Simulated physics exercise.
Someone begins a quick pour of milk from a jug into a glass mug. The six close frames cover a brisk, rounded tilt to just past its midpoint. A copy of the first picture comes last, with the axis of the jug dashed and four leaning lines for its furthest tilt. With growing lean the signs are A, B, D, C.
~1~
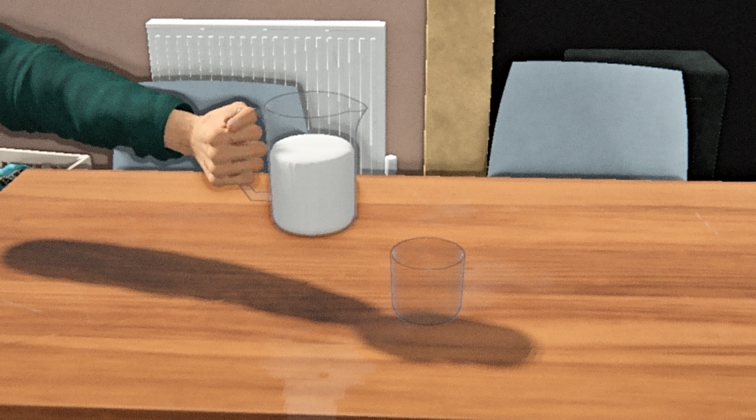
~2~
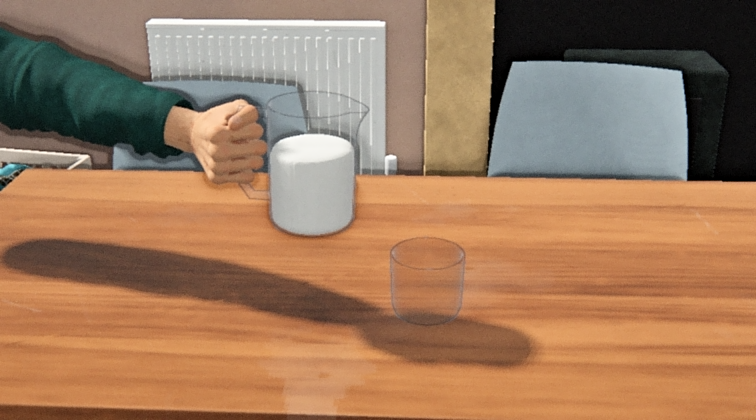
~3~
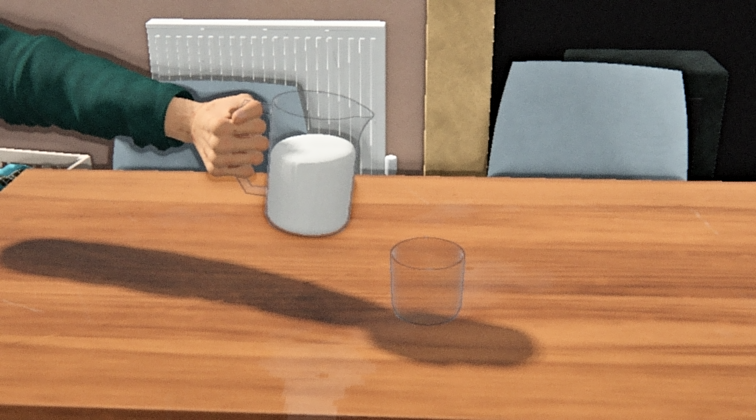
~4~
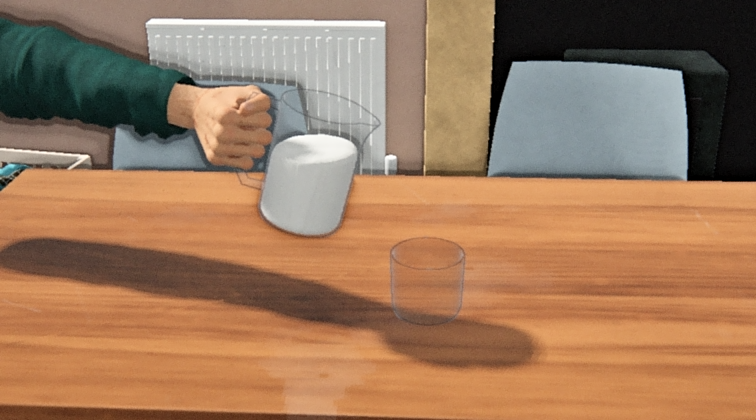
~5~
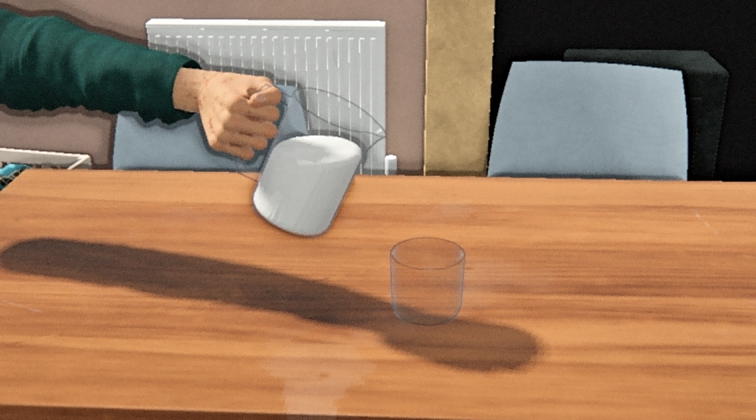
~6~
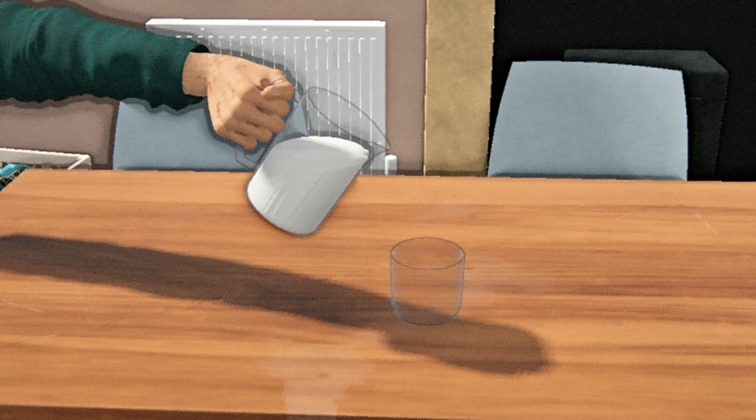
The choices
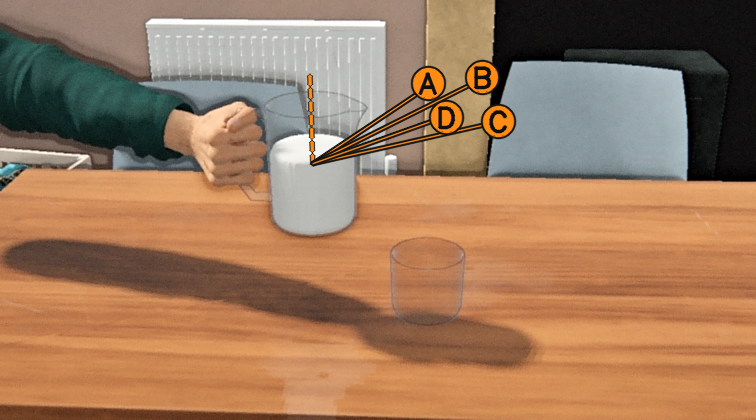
A hand in a green sleeve held a clear jug of milk upright over a wooden table, then tilted it steadily rightward toward an empty glass, with no milk leaving the jug.
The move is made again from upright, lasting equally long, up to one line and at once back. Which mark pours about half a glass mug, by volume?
Tilt D.
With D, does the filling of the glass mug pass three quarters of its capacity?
No, it does not.
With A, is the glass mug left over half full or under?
Under.
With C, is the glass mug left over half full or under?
Over.
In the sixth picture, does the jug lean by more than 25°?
Yes.
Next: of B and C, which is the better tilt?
B.
On the marked copy, A at (415, 94); B at (467, 86); C at (482, 125); D at (430, 121).
With A, the glass mug ends with about 15 % of what it can hold.
With B, the glass mug ends with about 31 % of what it can hold.
With C, the glass mug ends with about 78 % of what it can hold; 4 % of the milk is spilt.
With D, the glass mug ends with about 55 % of what it can hold.
